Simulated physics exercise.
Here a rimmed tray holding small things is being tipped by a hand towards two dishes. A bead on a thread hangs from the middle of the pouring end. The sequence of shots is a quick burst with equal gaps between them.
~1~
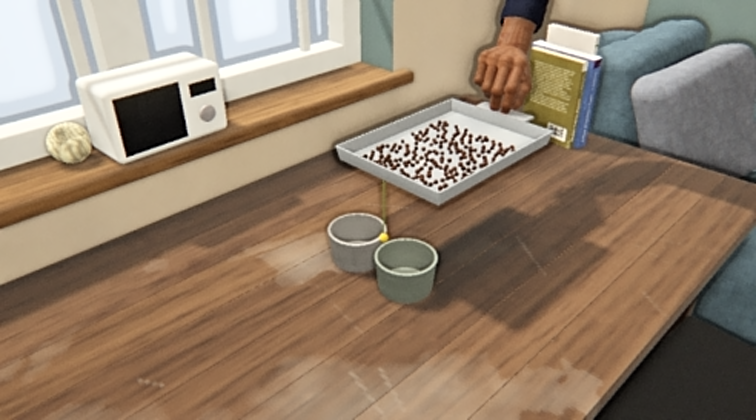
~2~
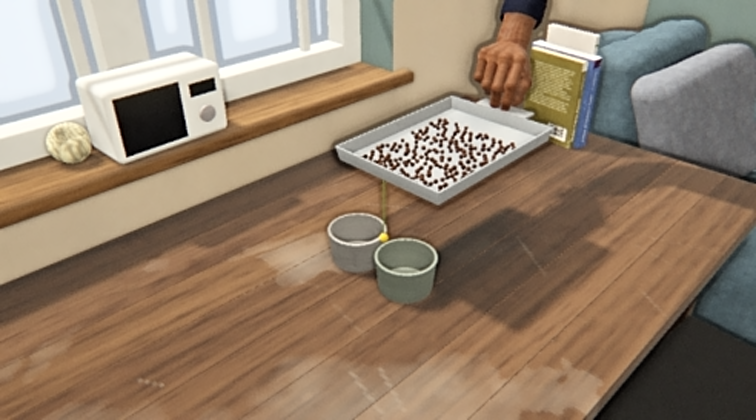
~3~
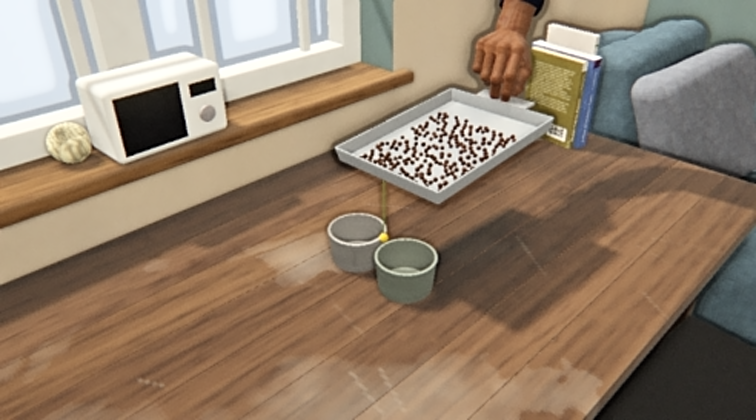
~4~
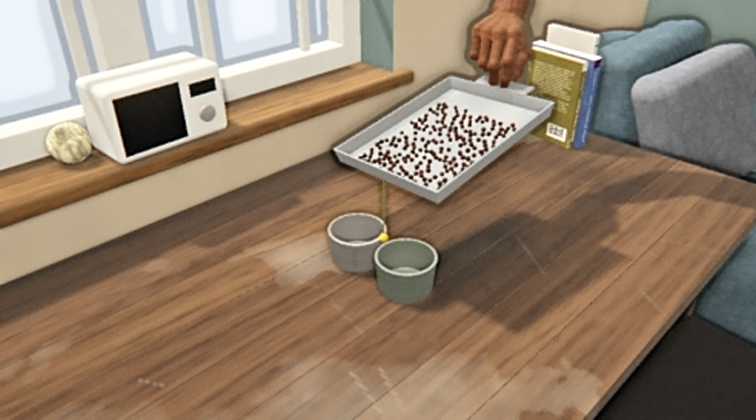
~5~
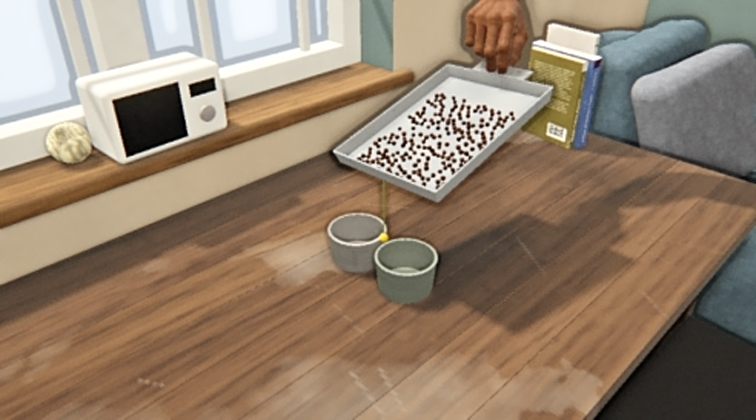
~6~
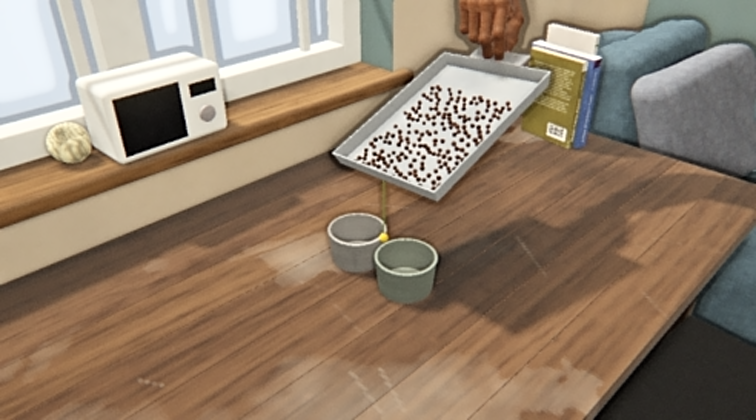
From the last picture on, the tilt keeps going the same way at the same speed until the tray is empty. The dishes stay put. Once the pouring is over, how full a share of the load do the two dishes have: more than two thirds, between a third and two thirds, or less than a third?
The dishes will end up with below a third of the load.
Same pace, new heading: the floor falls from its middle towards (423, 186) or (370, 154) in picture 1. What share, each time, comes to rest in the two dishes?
Well, 20 percent for one and then 90 percent for the other.
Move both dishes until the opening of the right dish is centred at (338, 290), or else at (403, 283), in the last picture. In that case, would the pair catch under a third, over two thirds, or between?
The earlier try, below one third; the later try, the middle third.
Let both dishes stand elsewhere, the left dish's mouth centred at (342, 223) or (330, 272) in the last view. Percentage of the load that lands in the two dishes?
First position: Some 30 %; second position: Some 20 %.
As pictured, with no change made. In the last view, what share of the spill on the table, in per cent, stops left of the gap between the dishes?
Close to 90 per cent of the spill, I think.
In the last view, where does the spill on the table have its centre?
Centre: Close to (311, 293).
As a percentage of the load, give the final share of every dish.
The share is 20 per cent in the left dish and 0 per cent in the right dish.
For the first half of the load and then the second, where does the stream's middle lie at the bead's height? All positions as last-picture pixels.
For the early half I get (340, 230), and for the late half (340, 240).
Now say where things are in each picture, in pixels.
In the first frame, corners of the pouring end at (340, 146) and (439, 191), level; middle of the load at (437, 153), allspice berries; left dish at (337, 252); right dish at (385, 281); bead on its thread at (384, 238).
In the second frame, corners of the pouring end at (340, 146) and (439, 190), level; middle of the load at (437, 152).
In the third frame, corners of the pouring end at (339, 147) and (438, 190), tipped barely, lowest at the left corner; middle of the load at (437, 148).
In the fourth frame, corners of the pouring end at (338, 149) and (437, 189), tipped a little, lowest at the left corner; middle of the load at (436, 142).
In the fifth frame, corners of the pouring end at (337, 150) and (435, 189), tipped clearly, lowest at the left corner; middle of the load at (434, 137).
In the sixth frame, corners of the pouring end at (336, 152) and (434, 189), tipped clearly, lowest at the left corner; middle of the load at (430, 134), most on the move; left dish at (337, 252); right dish at (385, 281).
Soon after the last picture, tray tipped steeply; nearly all on the tray; a stray few outside both; a stray few in the air.
A little later, tray tipped past a quarter turn; about two thirds on the tray; a small part in the left dish; a small part outside both; about a quarter in the air.
Later still, tray tipped past a quarter turn; about a quarter in the left dish; most outside both.
At rest, tray tipped past a quarter turn; none in the right dish; about a quarter in the left dish; most outside both.
